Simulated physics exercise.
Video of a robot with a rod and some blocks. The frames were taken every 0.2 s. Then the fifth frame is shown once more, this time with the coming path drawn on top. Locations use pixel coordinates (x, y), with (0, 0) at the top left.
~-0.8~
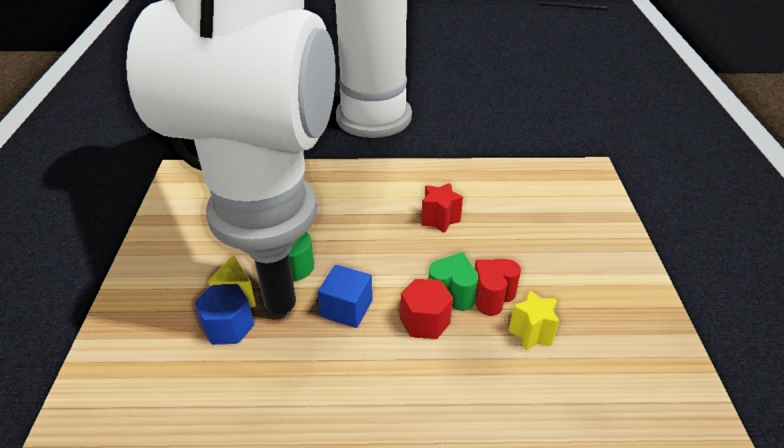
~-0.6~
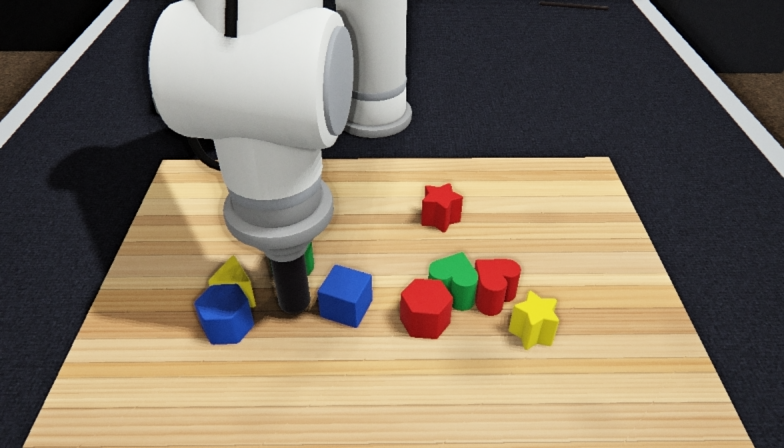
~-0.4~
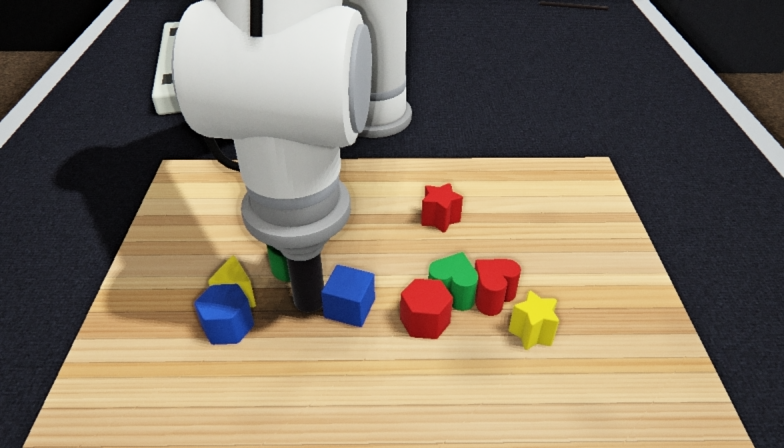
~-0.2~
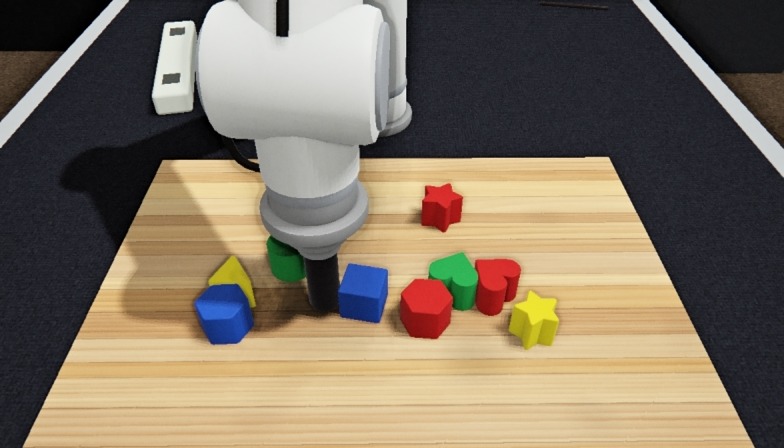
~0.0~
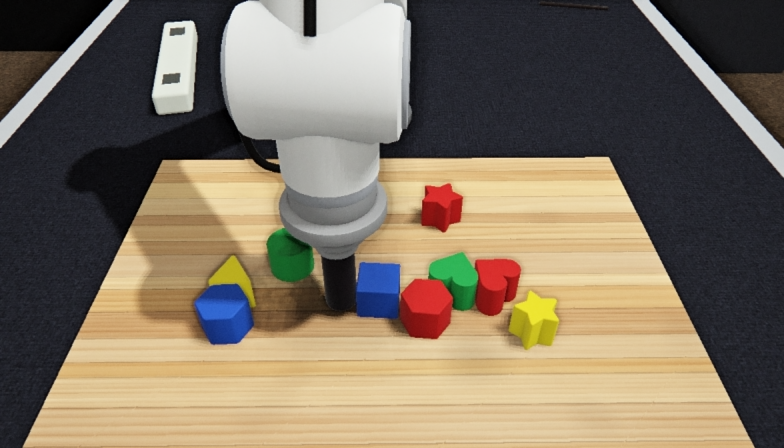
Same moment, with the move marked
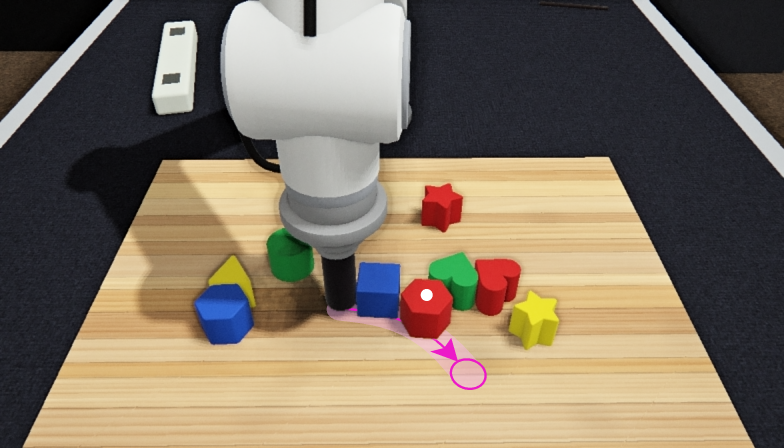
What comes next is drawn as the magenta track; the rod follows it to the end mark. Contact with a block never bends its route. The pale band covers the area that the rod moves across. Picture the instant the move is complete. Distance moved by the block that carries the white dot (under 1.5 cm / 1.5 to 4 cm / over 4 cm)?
Its displacement is above 4 cm.
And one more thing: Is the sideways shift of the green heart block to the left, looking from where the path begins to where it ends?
It seems so.
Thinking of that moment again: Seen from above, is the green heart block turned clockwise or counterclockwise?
It spins clockwise.
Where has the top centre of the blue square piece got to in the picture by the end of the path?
It should be at about (417, 269).
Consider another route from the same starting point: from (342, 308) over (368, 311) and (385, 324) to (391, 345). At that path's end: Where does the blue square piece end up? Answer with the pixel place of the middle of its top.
At roughly (409, 273).
The drawn path runs from (342, 308) through (390, 317) and (433, 338) to (468, 374); the dot is on the red six-sided block.
What follows on the original path. One third of the way, rod (391, 309); blue square piece (414, 270), turned 50° anticlockwise; red six-sided block (444, 297), turned 15° clockwise; green heart block (465, 265), turned 15° clockwise; red heart block (504, 271).
Two thirds of the way, rod (434, 331); blue square piece (417, 269), turned 60° anticlockwise; red six-sided block (474, 302); green heart block (467, 263), turned 20° clockwise; red heart block (506, 271).
At the end, rod (469, 366); blue square piece (417, 269), turned 60° anticlockwise; red six-sided block (478, 303), turned 15° anticlockwise; green heart block (467, 263), turned 20° clockwise; red heart block (506, 271).
